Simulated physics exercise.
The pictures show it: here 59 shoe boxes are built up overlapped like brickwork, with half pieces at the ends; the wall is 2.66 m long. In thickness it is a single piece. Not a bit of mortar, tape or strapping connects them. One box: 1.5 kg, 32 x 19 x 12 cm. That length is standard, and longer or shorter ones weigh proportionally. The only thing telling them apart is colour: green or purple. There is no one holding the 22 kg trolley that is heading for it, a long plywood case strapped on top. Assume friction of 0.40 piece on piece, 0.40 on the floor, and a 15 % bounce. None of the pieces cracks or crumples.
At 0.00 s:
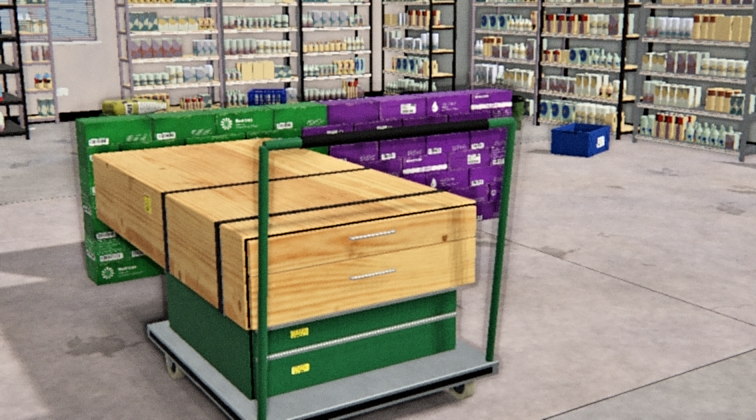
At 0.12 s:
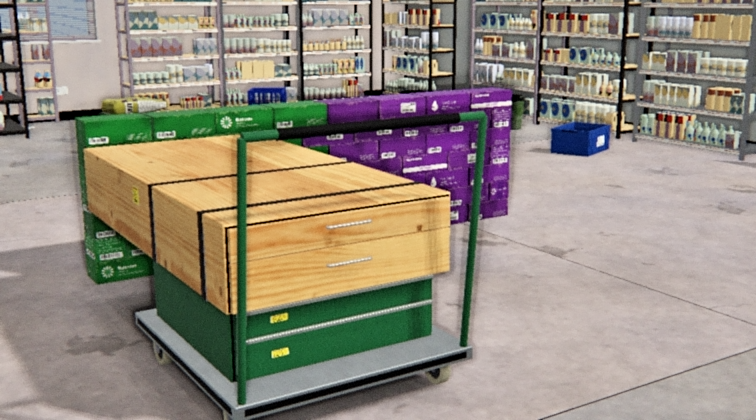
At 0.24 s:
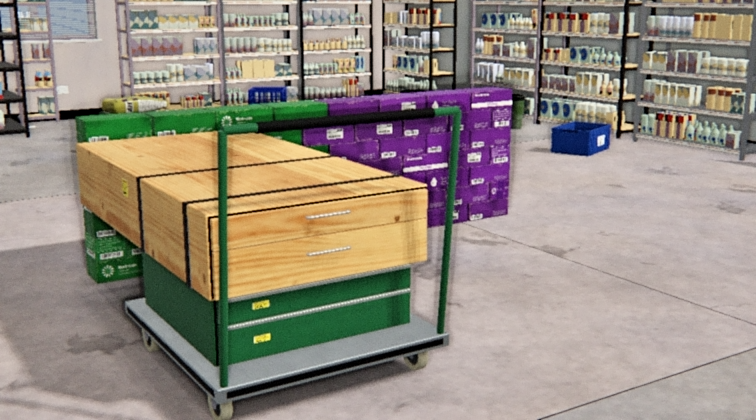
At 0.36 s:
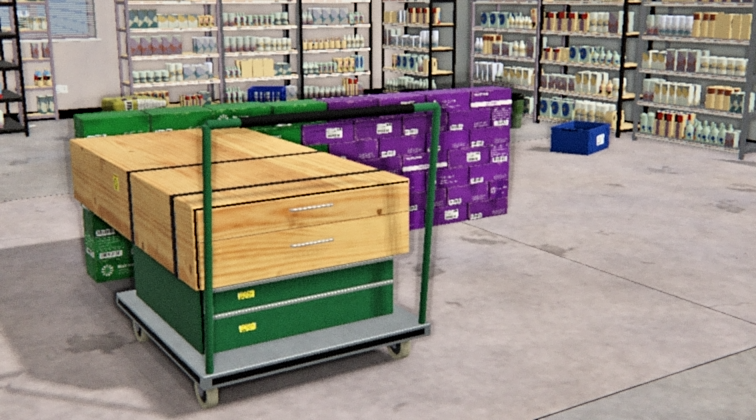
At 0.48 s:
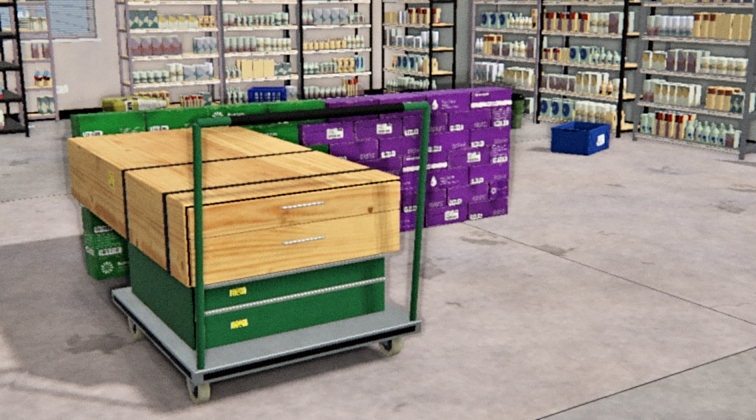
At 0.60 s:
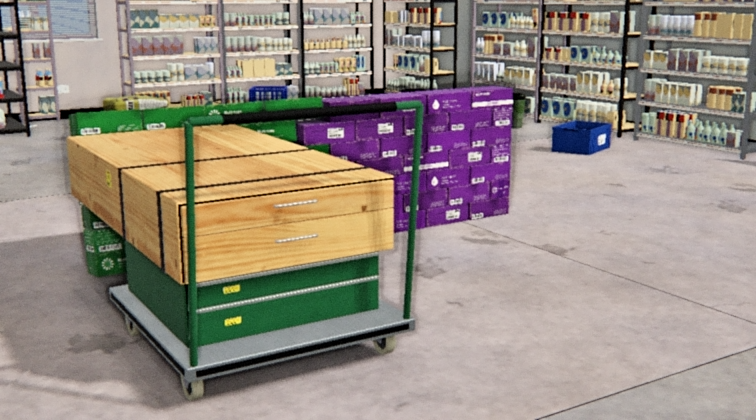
A loaded trolley rolls back into a wall of green and purple boxes, shifting several.
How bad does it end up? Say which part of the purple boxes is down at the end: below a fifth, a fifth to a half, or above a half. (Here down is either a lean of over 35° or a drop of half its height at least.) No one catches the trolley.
The way it's heading, the ones down will not make a fifth.
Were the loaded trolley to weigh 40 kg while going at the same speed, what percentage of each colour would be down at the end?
Purple 0, green 70 %.
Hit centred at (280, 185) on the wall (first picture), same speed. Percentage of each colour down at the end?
That hit would leave purple at 0 and green at 0 per cent down.
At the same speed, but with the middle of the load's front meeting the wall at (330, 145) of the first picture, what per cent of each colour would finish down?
Then purple ends 0 per cent down and green 0 per cent.
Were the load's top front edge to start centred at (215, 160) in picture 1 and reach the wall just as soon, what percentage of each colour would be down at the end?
Down at the end: Purple 0 per cent, green 60 per cent.
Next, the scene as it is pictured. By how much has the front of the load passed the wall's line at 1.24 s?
Some 20 centimetres.
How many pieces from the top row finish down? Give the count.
Count: 4.
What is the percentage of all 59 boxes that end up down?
The share is about 30 in a hundred.
Around 0.94 s, load 17 cm past the wall's line, still rolling; none of the 31 purple boxes down (6 of 59 in all colours); top purple box unmoved; top green box tipped 31°, 6 cm lower.
Around 1.24 s, load 20 cm past the wall's line, still rolling; none of the 31 purple boxes down (19 of 59 in all colours); top purple box unmoved; top green box on its side.
Finally (2.3 s), load 22 cm past the wall's line, stopped; none of the 31 purple boxes down (19 of 59 in all colours); top purple box unmoved; top green box upside down. That is 0 per cent. Seen by the last camera, middles, top purple box near (347, 109), top green box near (243, 202).
